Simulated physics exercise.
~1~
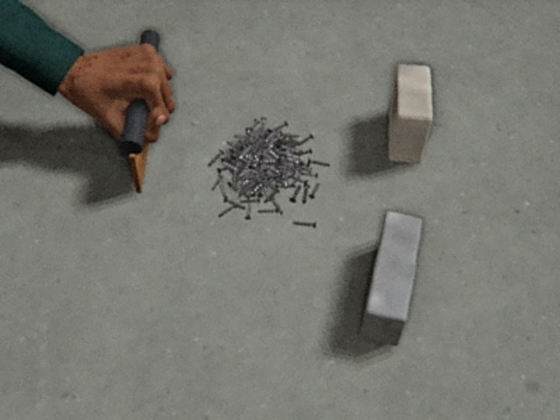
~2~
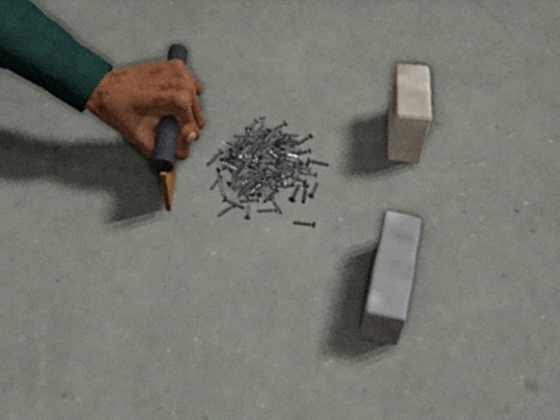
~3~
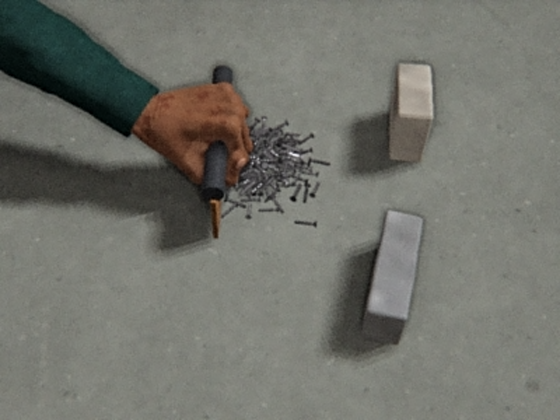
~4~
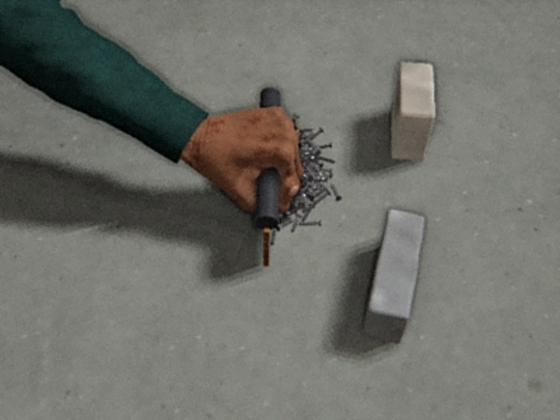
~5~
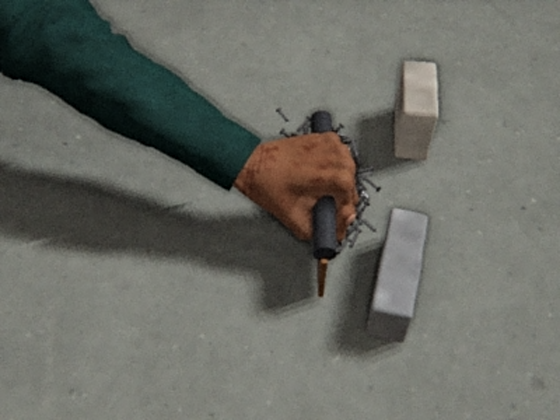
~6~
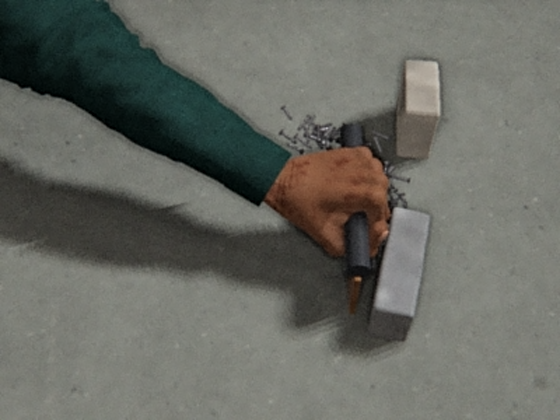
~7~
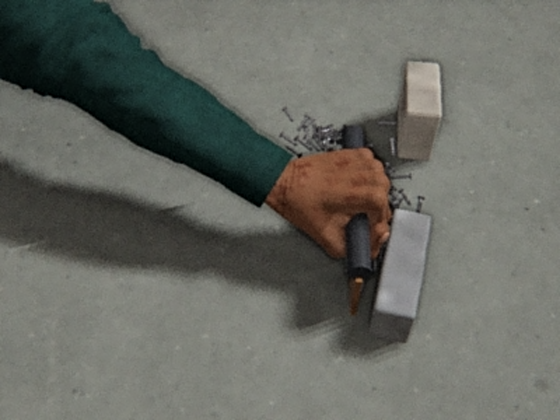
A hand in a green sleeve pushing a pile of screws rightward with a dark scraper, stopping with them bunched before two blocks.
